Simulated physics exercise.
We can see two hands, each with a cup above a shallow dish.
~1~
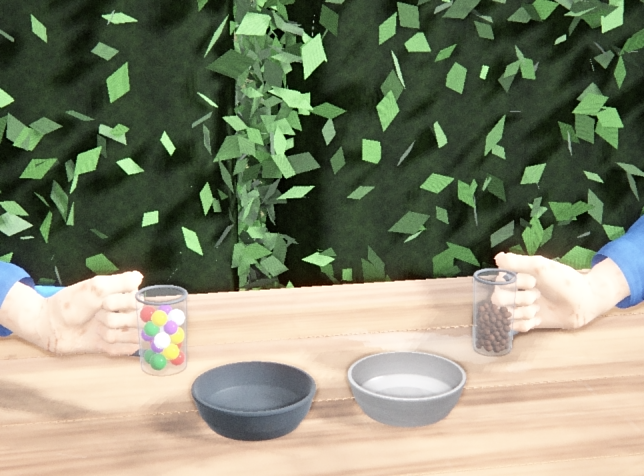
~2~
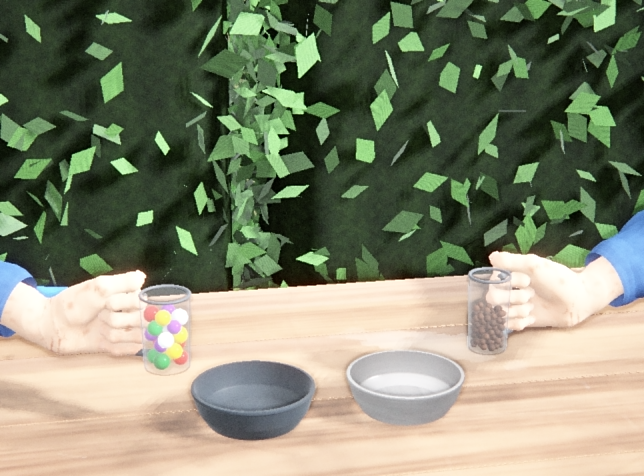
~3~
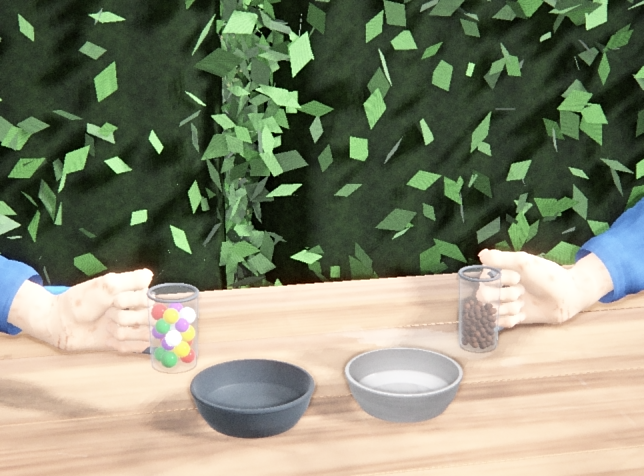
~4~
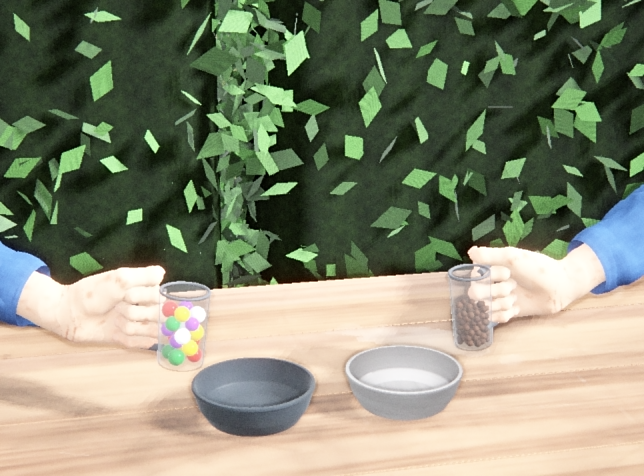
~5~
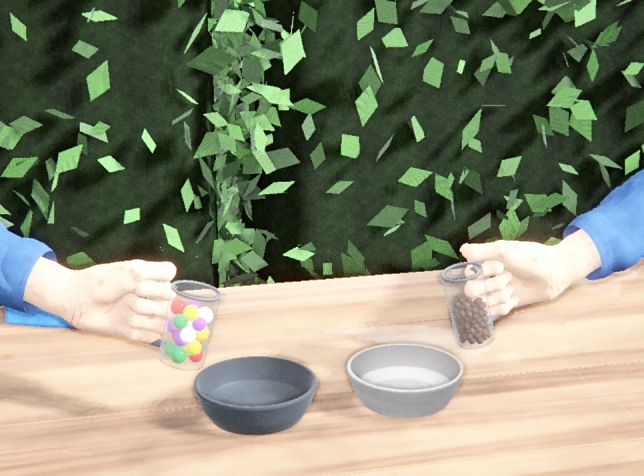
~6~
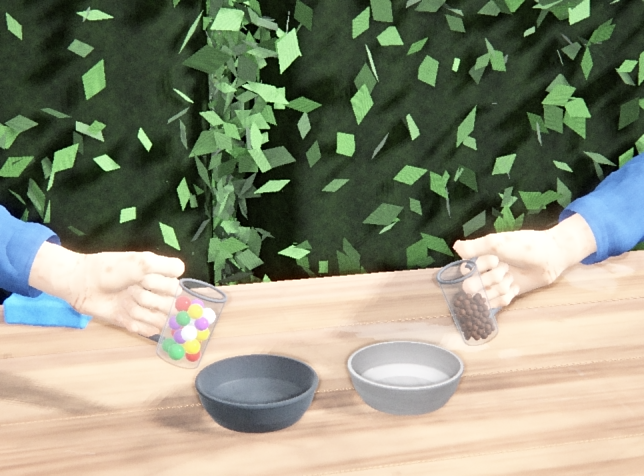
Two hands in blue sleeves reach in from either side of a pale wooden table, seen from the front and slightly above, before a dark wall of green leaves. The left holds a clear cup of colourful balls, the right one of small brown pieces, near a dark bowl and a light grey bowl. The hands move slightly inward, then tilt the cups toward each other, as the camera shifts slightly.
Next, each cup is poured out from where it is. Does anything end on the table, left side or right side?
As for the dishes, the left gathers them all while the right gathers them all.
Then, 0.47 s past the last view, left, all still in the cup; right, all still in the cup.
Then, 0.88 s past the last view, left, most still in the cup, a small part in the dish, a small part in the air; right, nearly all still in the cup, a stray few in the air.
Then, 1.24 s past the last view, left, all in the dish; right, a stray few still in the cup, nearly all in the dish, a stray few in the air.
Finally, left, all in the dish, none outside the dish; right, all in the dish, none outside the dish.
